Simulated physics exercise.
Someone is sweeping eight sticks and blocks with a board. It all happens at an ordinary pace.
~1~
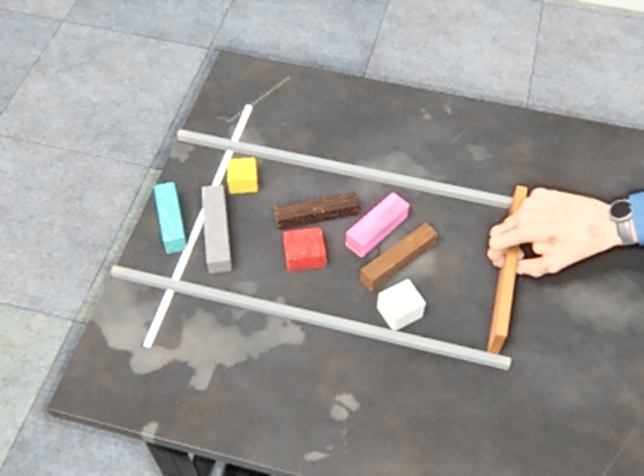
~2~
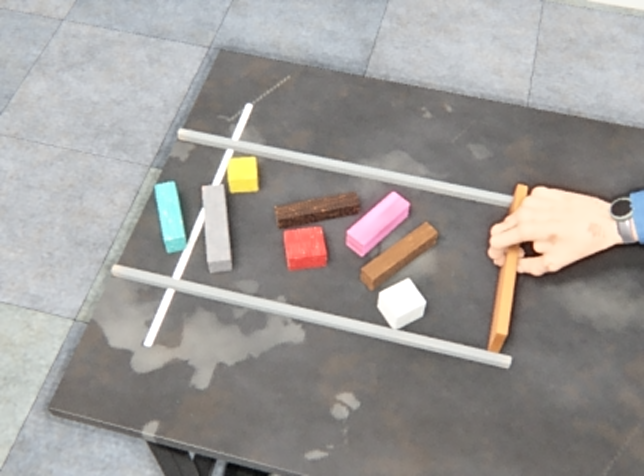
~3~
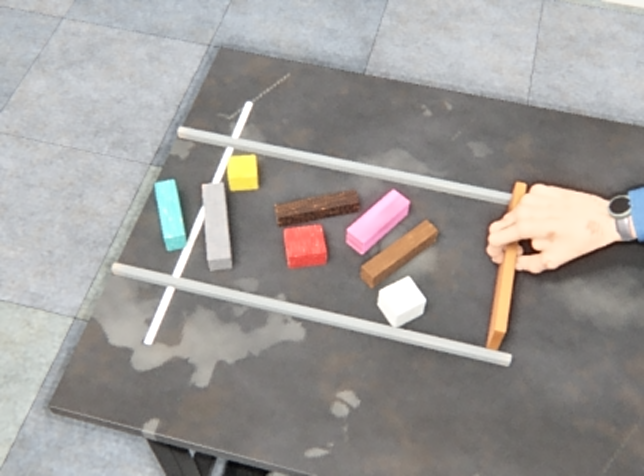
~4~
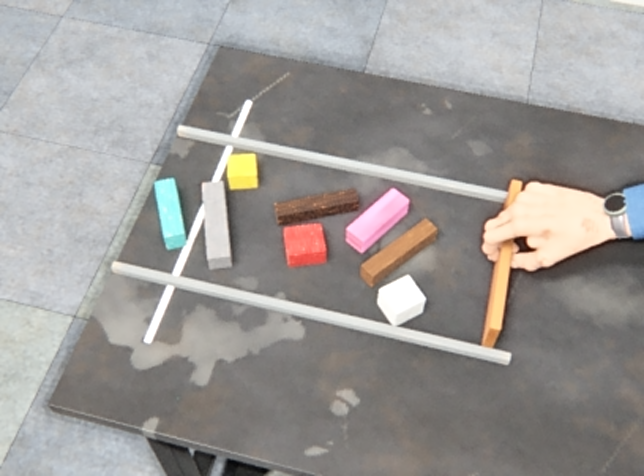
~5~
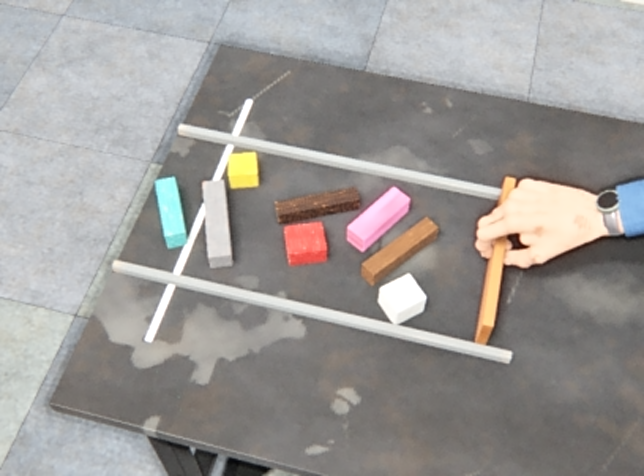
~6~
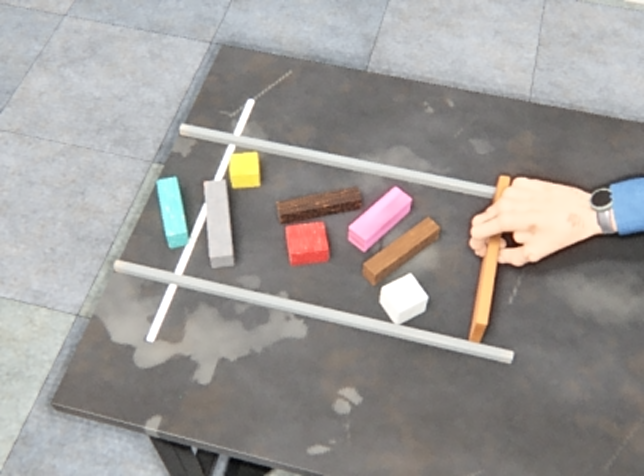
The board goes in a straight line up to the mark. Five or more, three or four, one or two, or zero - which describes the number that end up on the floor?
That would be one or two.
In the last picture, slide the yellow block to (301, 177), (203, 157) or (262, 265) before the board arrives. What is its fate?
Trying each place in order, it remains in place, it remains in place and it remains in place.
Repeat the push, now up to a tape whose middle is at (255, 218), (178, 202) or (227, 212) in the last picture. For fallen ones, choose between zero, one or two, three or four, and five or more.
Going tape by tape, I get zero, then five or over, then just one or two.
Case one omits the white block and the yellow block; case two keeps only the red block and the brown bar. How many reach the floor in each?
In order, the numbers are 2 and 1.
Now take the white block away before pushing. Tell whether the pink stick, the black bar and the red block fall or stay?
The pink stick stays on; the black bar survives; the red block holds on.
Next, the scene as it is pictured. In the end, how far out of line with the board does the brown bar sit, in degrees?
It sits some 20° out of line.
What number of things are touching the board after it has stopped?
So the total is 3.
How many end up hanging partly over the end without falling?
Things overhanging at the end: 3.
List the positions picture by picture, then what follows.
Turquoise bar (171, 218); grey bar (216, 228); yellow block (242, 176); board (508, 268); tape (204, 213), in the first frame.
Grey bar (217, 227); black bar (317, 210), in the second frame.
Yellow block (243, 173); white block (401, 302), in the third frame.
Turquoise bar (171, 213); pink stick (378, 220), in the fourth frame.
Grey bar (217, 223); brown bar (400, 251), in the fifth frame.
Turquoise bar (173, 212); grey bar (219, 223); yellow block (245, 170); board (490, 257); tape (206, 208), in the sixth frame.
Early on, none off yet; turquoise bar at rest near (173, 212); grey bar at rest near (219, 223); yellow block at rest near (245, 170).
A while later, none off yet; turquoise bar at rest near (170, 212); grey bar travelled a little near (198, 220); yellow block travelled a little near (236, 166).
Finally, the number that fall off is one or two; lost, grey bar and turquoise bar.
